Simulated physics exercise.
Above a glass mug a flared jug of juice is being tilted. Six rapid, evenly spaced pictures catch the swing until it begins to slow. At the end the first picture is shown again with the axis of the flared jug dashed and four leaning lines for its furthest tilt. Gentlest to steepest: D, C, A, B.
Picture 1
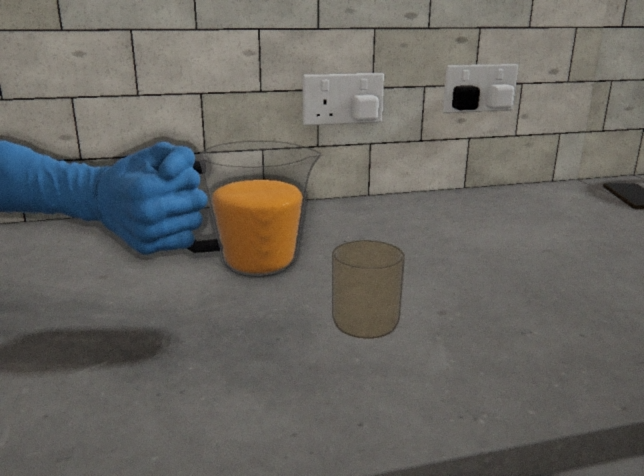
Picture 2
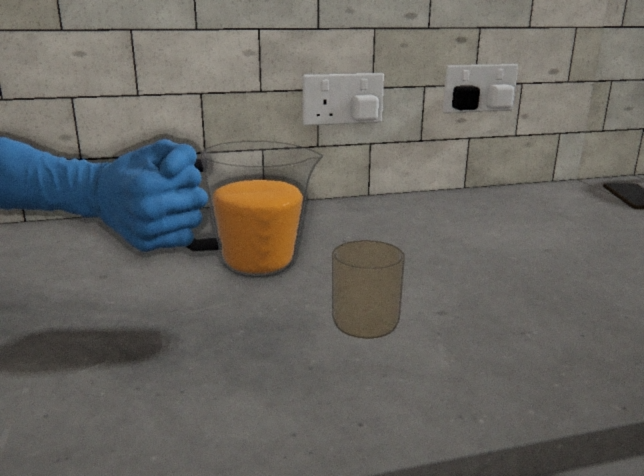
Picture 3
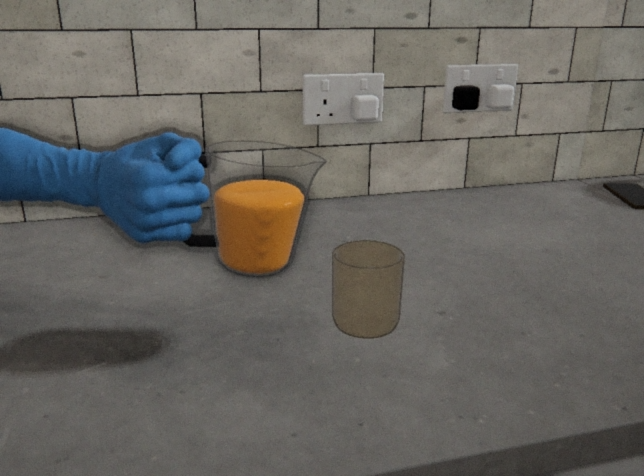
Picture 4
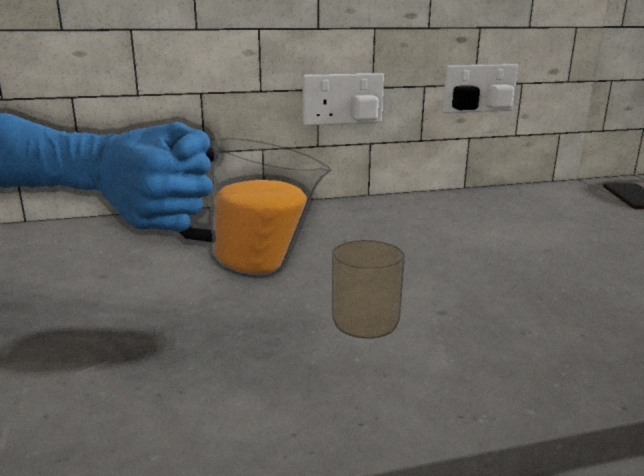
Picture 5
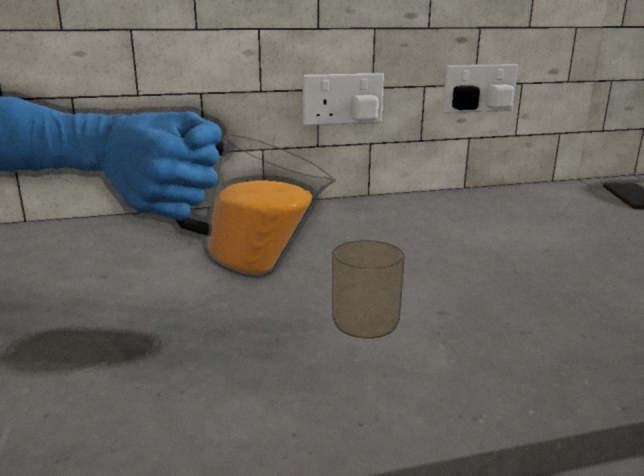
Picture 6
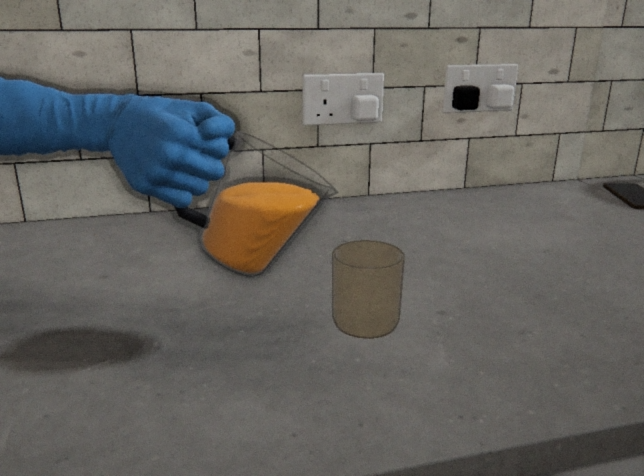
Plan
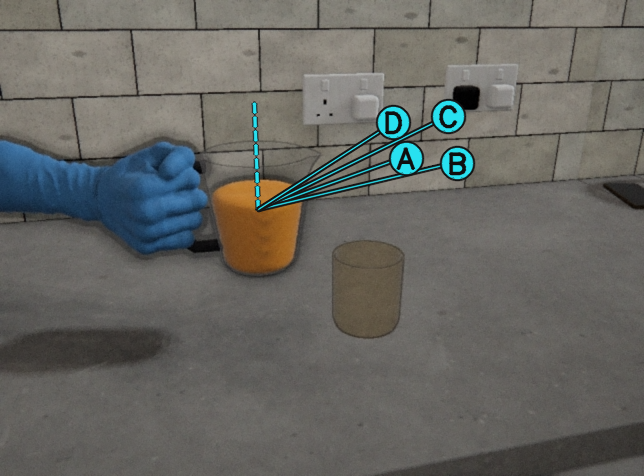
A blue-gloved hand held a clear jug of orange juice upright above a gray counter, then gradually tilted it to the right, toward an empty-looking brownish glass, with no juice leaving the jug.
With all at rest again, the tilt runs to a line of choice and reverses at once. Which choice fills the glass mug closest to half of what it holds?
Go for C.
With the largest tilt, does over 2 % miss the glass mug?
Yes.
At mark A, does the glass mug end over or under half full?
Over half.
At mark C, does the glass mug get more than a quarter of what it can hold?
Yes, clearly.
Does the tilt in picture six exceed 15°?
Yes.
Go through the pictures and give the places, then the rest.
The first frame shows upright, lip at (318, 153); rim of the glass mug round (368, 253); nothing has left yet.
The second frame shows upright, lip at (320, 154); nothing has left yet.
The third frame shows tipped about 6°, lip at (324, 159); nothing has left yet.
The fourth frame shows tipped about 13°, lip at (329, 168); nothing has left yet.
The fifth frame shows tipped about 22°, lip at (333, 178); nothing has left yet.
The sixth frame shows tipped about 31°, lip at (336, 190); nothing has left yet.
On the marked copy, A at (390, 161); B at (441, 165); C at (432, 123); D at (379, 132).
For mark A, the glass mug ends with about 66 % of what it can hold.
For mark B, the glass mug ends with about 71 % of what it can hold; 10 % of the juice is spilt.
For mark C, the glass mug ends with about 50 % of what it can hold.
For mark D, the glass mug ends with about 34 % of what it can hold.
